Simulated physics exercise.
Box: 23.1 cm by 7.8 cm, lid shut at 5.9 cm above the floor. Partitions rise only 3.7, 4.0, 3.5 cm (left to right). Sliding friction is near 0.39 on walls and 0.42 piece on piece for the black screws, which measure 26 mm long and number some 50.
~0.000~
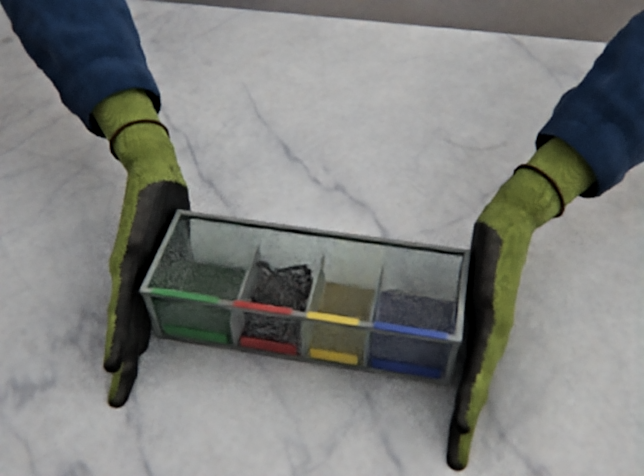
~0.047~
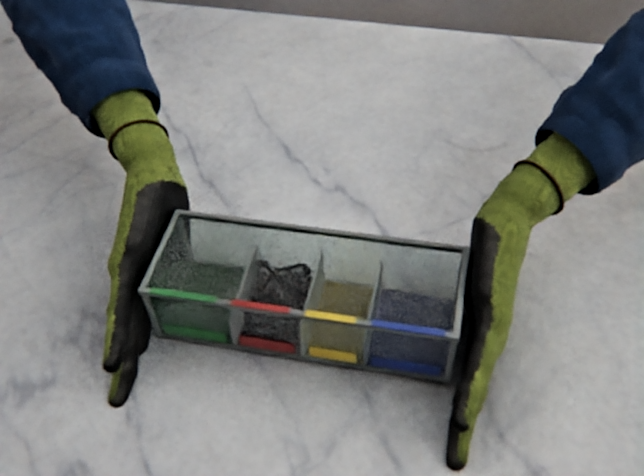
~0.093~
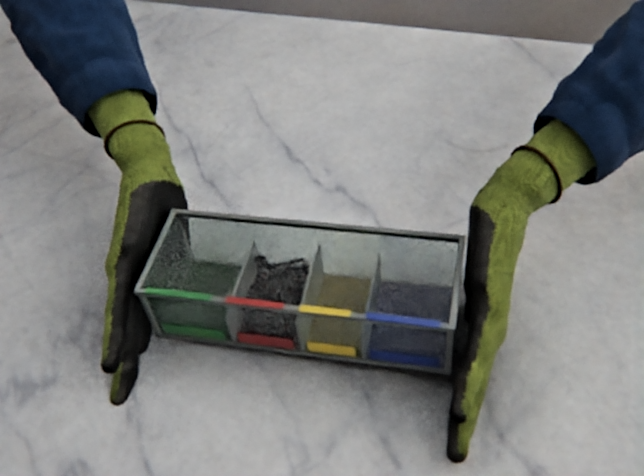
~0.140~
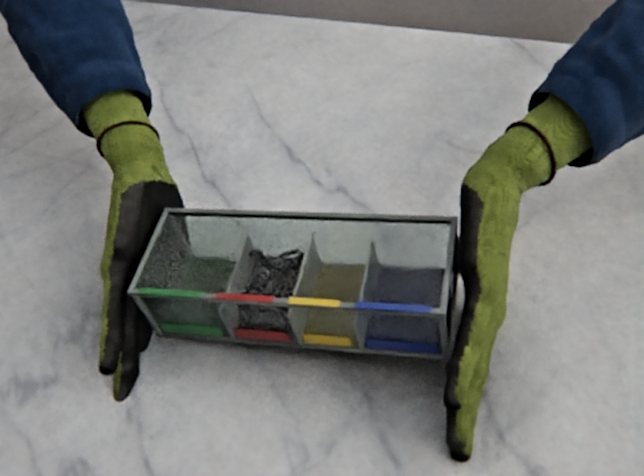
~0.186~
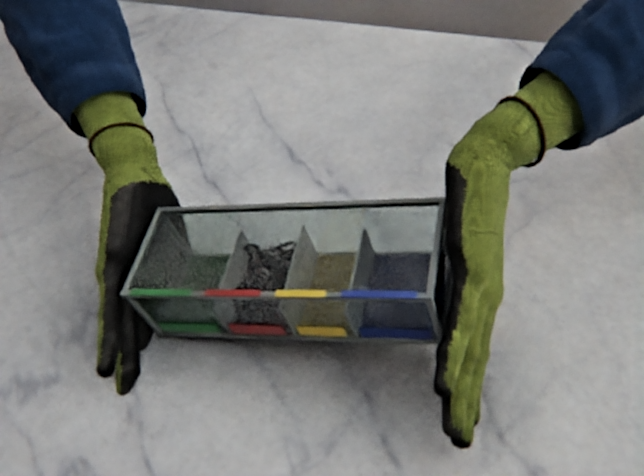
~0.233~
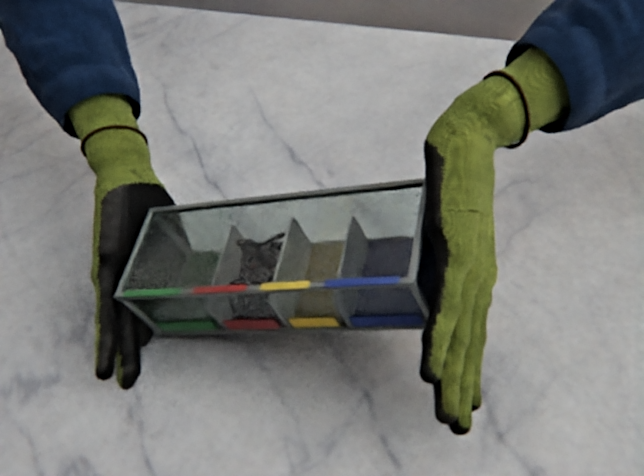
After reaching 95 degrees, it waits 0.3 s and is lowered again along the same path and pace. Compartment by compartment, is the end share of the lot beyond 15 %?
Red: Crosses the line; blue: Stays behind the line; green: Crosses the line; yellow: Stays behind the line.
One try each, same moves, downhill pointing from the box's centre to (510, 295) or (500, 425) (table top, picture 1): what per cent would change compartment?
Approximately 70 percent, then 65 percent.
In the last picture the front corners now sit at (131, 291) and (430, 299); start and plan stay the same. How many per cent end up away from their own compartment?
Then roughly 55 per cent.
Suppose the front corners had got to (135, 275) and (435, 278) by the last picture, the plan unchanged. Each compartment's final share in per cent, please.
Red 60; blue 0; green 40; yellow 0.
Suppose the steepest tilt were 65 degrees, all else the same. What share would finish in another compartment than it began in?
Near 0 in a hundred.
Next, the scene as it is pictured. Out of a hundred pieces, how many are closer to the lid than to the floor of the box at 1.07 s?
Something like 50 percent of the pieces.
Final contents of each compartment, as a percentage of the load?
The red one ends with 55, blue with 0, green with 45 and yellow with 0 per cent.
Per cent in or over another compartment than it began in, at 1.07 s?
Near 40 in a hundred.
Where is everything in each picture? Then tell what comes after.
In the first picture, box tilt 0 degrees, front corners at (147, 290) and (455, 338); red 100 %.
In the second picture, box tilt 1 degrees, front corners at (145, 290) and (453, 335).
In the third picture, box tilt 4 degrees, front corners at (141, 290) and (449, 326), lowest corner left front.
In the fourth picture, box tilt 10 degrees, front corners at (134, 291) and (440, 310), lowest corner left front.
In the fifth picture, box tilt 15 degrees, front corners at (128, 292) and (427, 295), lowest corner left front.
In the sixth picture, box tilt 21 degrees, front corners at (121, 294) and (409, 279), lowest corner left front; red 100 %. The box's pace is about 120 degrees a second.
After 1.07 s, tilt 95 degrees; red 60 %, green 40 %.
After 1.63 s, tilt 50 degrees; red 55 %, green 45 %.
After 2.25 s, tilt 0 degrees; red 55 %, green 45 %.
By 2.8 s all is still; red 55 %, blue 0 %, green 45 %, yellow 0 %.
